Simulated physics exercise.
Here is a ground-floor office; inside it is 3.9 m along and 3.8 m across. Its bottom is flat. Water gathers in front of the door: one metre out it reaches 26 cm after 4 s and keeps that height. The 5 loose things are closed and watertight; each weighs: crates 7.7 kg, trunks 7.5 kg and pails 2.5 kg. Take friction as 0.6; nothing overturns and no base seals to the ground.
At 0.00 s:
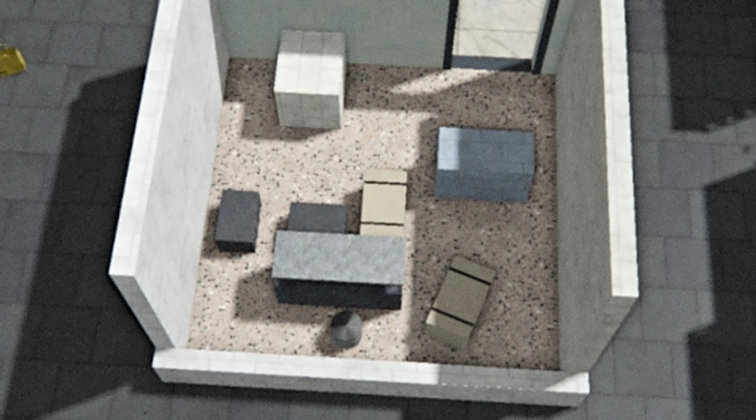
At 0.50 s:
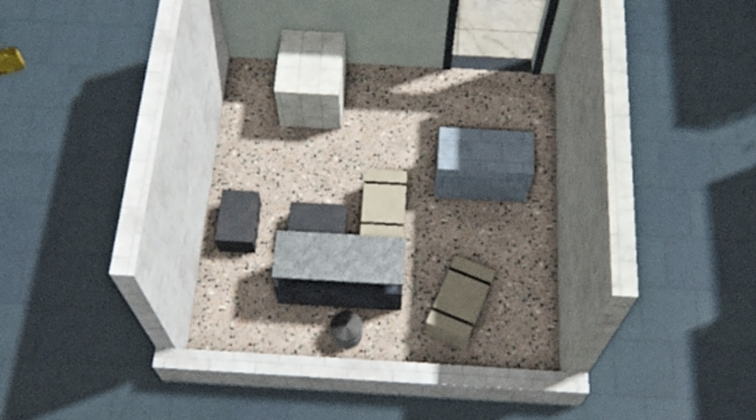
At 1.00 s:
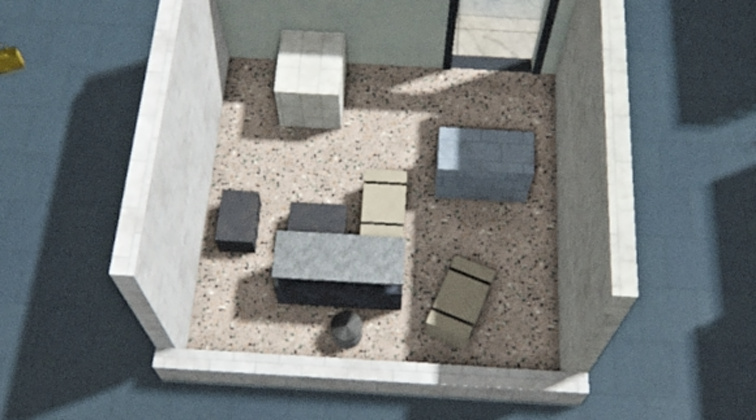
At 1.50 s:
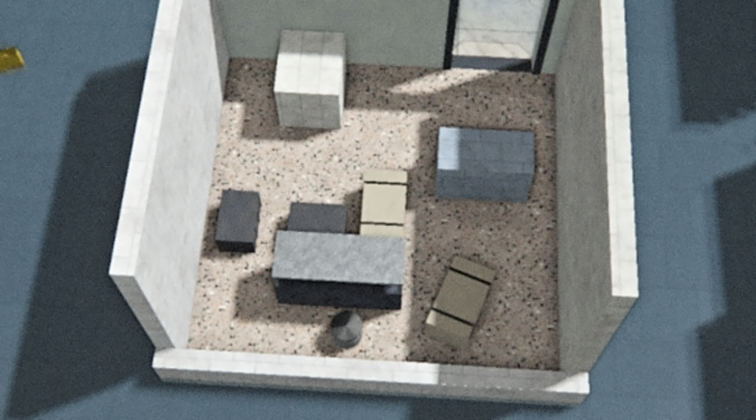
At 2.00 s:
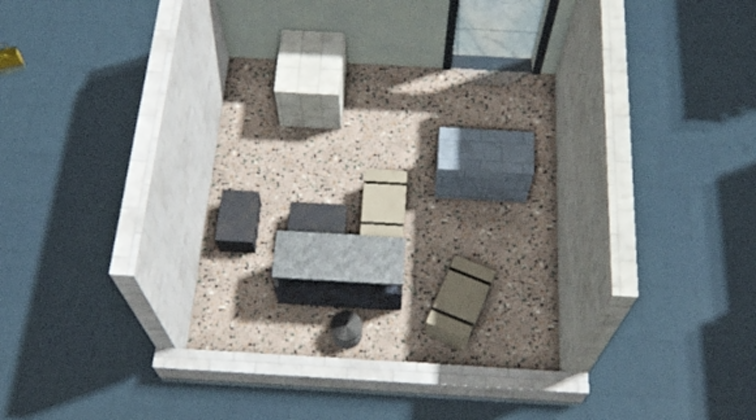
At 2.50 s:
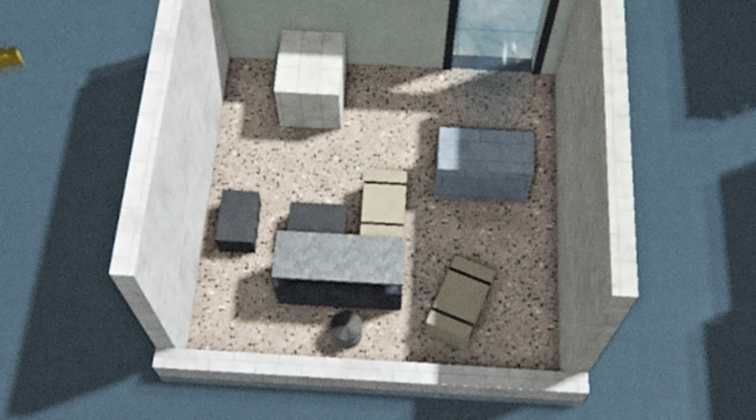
Blue water spreads over the dark paving around a small, pale-walled room, seen from high above through its open top. On the speckled pinkish floor stand a white block at back left, a blue-grey box at right, a grey-topped block near the centre, and smaller dark, cream and olive boxes. The water then covers the pale doorway at back right and slips just inside, while the objects and camera stay still.
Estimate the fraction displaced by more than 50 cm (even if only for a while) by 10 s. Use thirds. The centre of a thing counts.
That comes to between one and two thirds.
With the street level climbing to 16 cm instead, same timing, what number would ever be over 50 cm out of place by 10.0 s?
Then 0.
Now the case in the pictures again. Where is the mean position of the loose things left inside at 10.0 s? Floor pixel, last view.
Near (331, 292).
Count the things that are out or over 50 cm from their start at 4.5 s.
By then 0.
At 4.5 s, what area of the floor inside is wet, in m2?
Roughly 5.5 m2.
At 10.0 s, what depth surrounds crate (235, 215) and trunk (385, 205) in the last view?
Roughly 14 and 5 cm.
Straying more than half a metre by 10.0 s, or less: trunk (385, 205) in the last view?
Answer: Less.
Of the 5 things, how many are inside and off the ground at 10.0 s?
5 of them.
After 3.5 s 0 of 5 are over 50 cm from their spots; 0 afloat.
After 4.5 s 0 of 5 are over 50 cm from their spots; 0 afloat.
After 7.0 s 0 of 5 are over 50 cm from their spots; 2 afloat.
After 10.0 s 2 of 5 are over 50 cm from their spots, and 3 have been at some point; 5 afloat.
